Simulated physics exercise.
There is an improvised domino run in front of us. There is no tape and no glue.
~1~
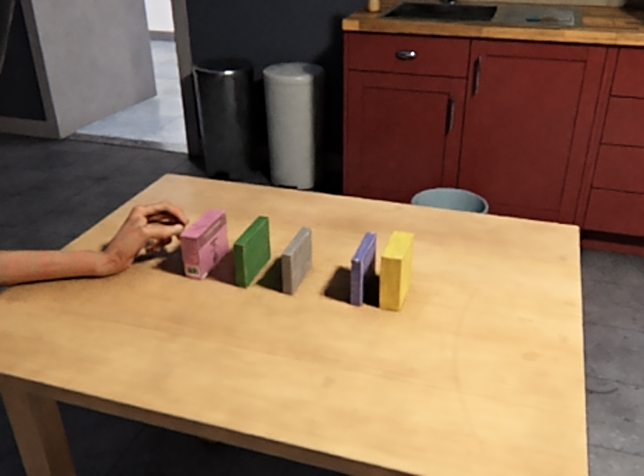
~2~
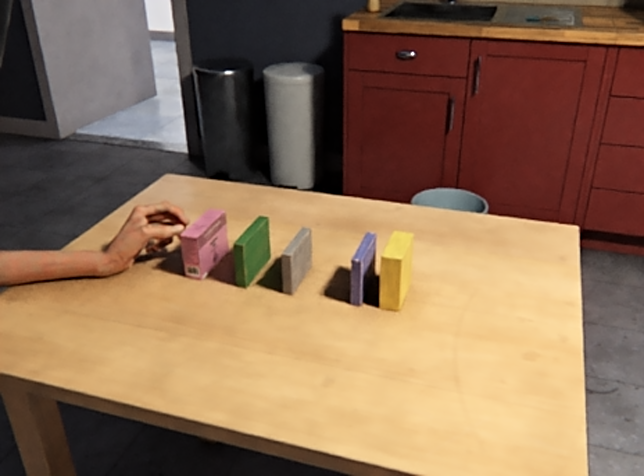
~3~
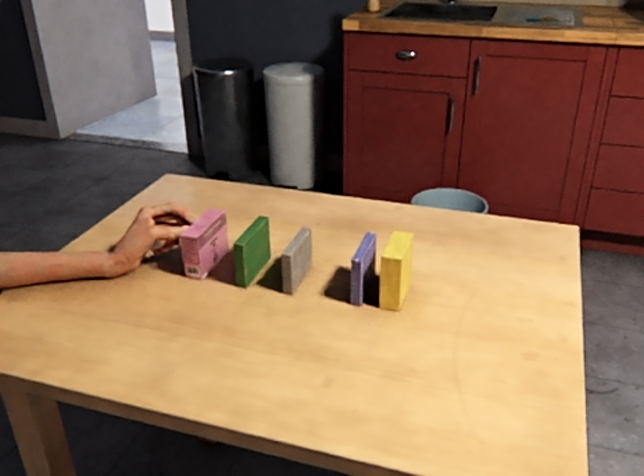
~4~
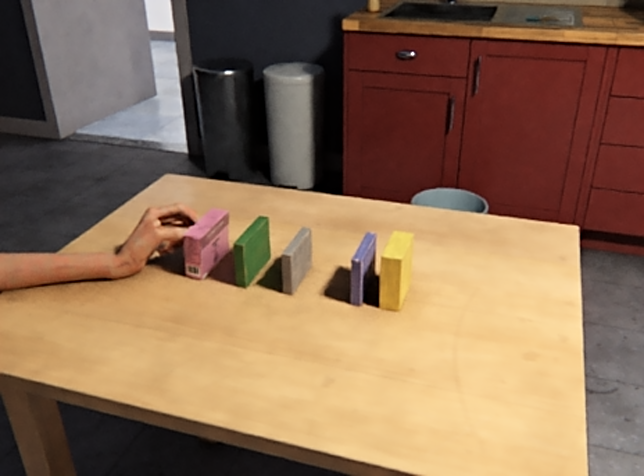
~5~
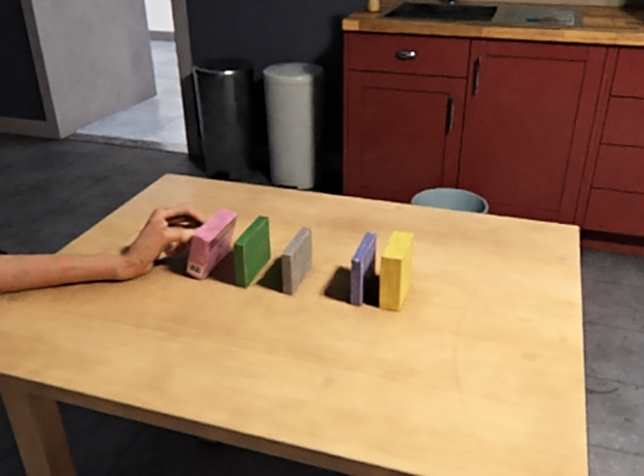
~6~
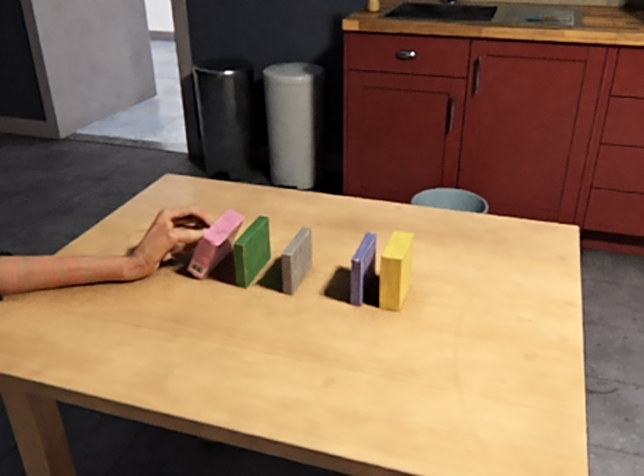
The clip shows pink, green, grey, blue and yellow blocks standing in a row on a wooden table. A hand at the left pushes the pink one, which tilts to the right toward the green block while the others stay still.
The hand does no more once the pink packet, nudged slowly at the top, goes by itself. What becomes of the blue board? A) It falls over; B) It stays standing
B, it stays standing.
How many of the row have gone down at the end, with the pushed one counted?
Total count - 3.
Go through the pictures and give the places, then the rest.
Blue board (364, 269); green block (253, 251), in the first picture.
Green block (253, 251); grey block (297, 260), in the second picture.
Green block (253, 251); grey block (297, 260), in the third picture.
Pink packet 4° over; green block (253, 251); grey block (297, 260), in the fourth picture.
Pink packet 16° over; green block (253, 251); grey block (297, 260), in the fifth picture.
Pink packet 27° over; blue board (364, 269); green block (253, 251), in the sixth picture.
Then, 0.30 s later than the last frame, pink packet 78° over; green block tilted by 61°; grey block tilted by 18°.
Then, 0.40 s later than the last frame, pink packet 90° over; grey block on its side; green block on its side.
When it is over, lying over on the table, green block and grey block; blue board as before. End places, in pixels of the last picture, blue board near (365, 268).
